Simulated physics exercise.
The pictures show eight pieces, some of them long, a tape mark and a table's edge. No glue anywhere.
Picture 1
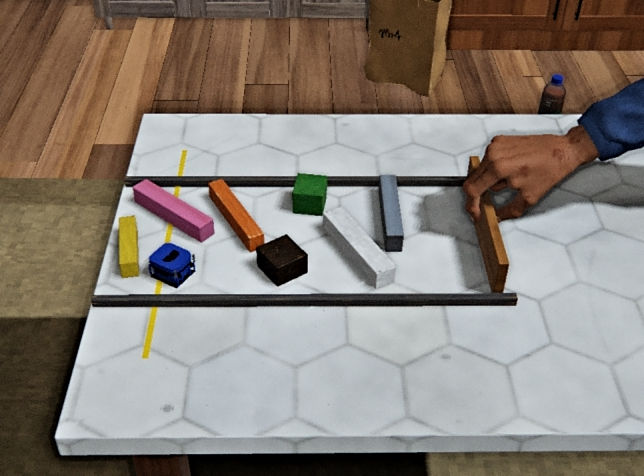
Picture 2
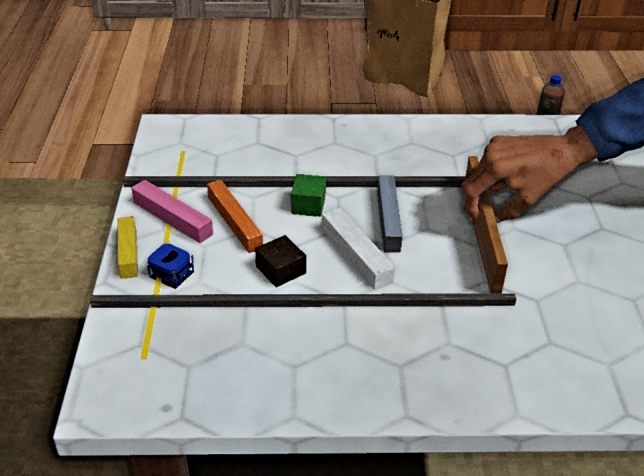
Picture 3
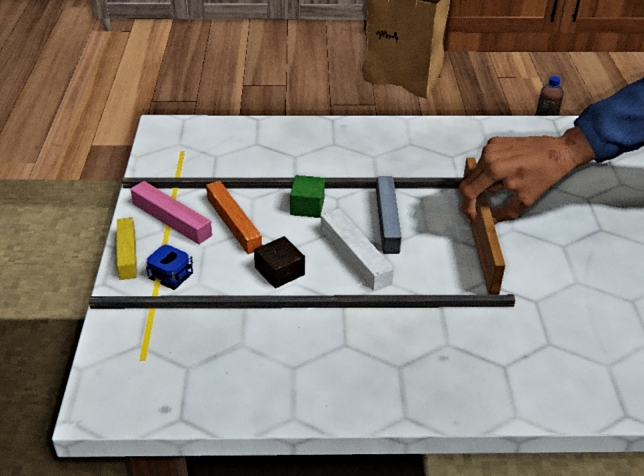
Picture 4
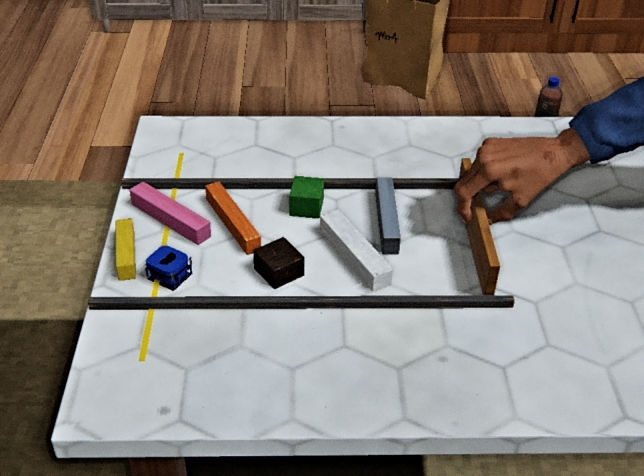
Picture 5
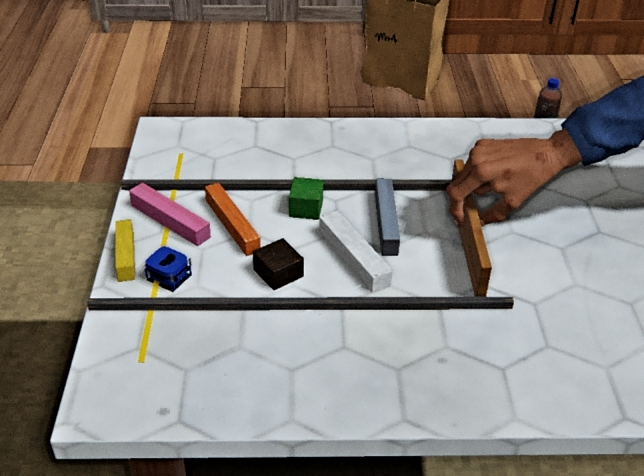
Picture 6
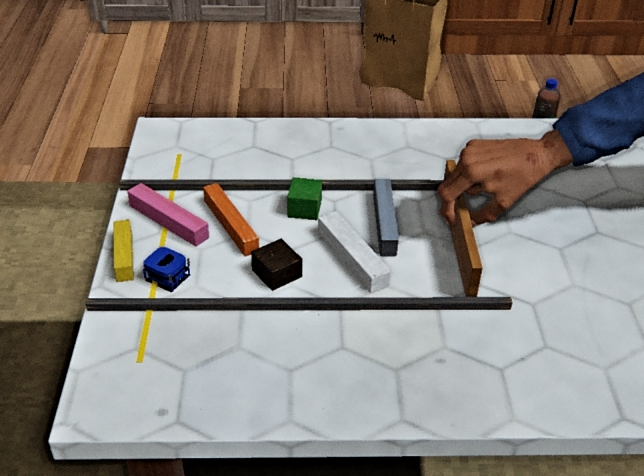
A hand slid an upright wooden board slowly left between two dark rails on a white tabletop, while the scattered colored blocks and sticks, some near a yellow tape line, stayed untouched.
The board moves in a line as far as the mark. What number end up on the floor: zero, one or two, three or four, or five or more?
Outcome: The number that fall off is three or four.
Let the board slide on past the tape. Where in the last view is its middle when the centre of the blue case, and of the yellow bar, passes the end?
Near (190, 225) and (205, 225).
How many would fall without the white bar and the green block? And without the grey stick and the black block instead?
It would be 1 and 1.
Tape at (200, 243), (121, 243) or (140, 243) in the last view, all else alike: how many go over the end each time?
Try by try, 1, 7 and 5.
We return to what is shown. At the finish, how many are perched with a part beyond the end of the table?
That would be 2.
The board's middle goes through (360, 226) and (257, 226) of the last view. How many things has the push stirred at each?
At the one place 2, at the other 7.
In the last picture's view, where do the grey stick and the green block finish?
The grey stick stops around (157, 216); the green block around (136, 200).
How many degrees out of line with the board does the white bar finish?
About 10°.
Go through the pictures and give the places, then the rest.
In the first frame, yellow bar (129, 246); pink stick (173, 210); blue case (172, 265); board (485, 222); tape (168, 239).
In the second frame, pink stick (172, 211); board (484, 222).
In the third frame, blue case (169, 267); orange bar (233, 216).
In the fourth frame, yellow bar (126, 248); white bar (355, 249).
In the fifth frame, pink stick (169, 214); green block (306, 198).
In the sixth frame, yellow bar (123, 250); pink stick (168, 214); blue case (166, 269); board (460, 226); tape (162, 243).
Soon after, none off yet; yellow bar at rest near (123, 250); pink stick at rest near (168, 214); blue case at rest near (166, 269).
After that, none off yet; yellow bar displaced a little near (101, 250); pink stick displaced a little near (132, 220); blue case displaced well along near (110, 282).
In the end, the number that fall off is three or four; gone, blue case, pink stick and yellow bar.
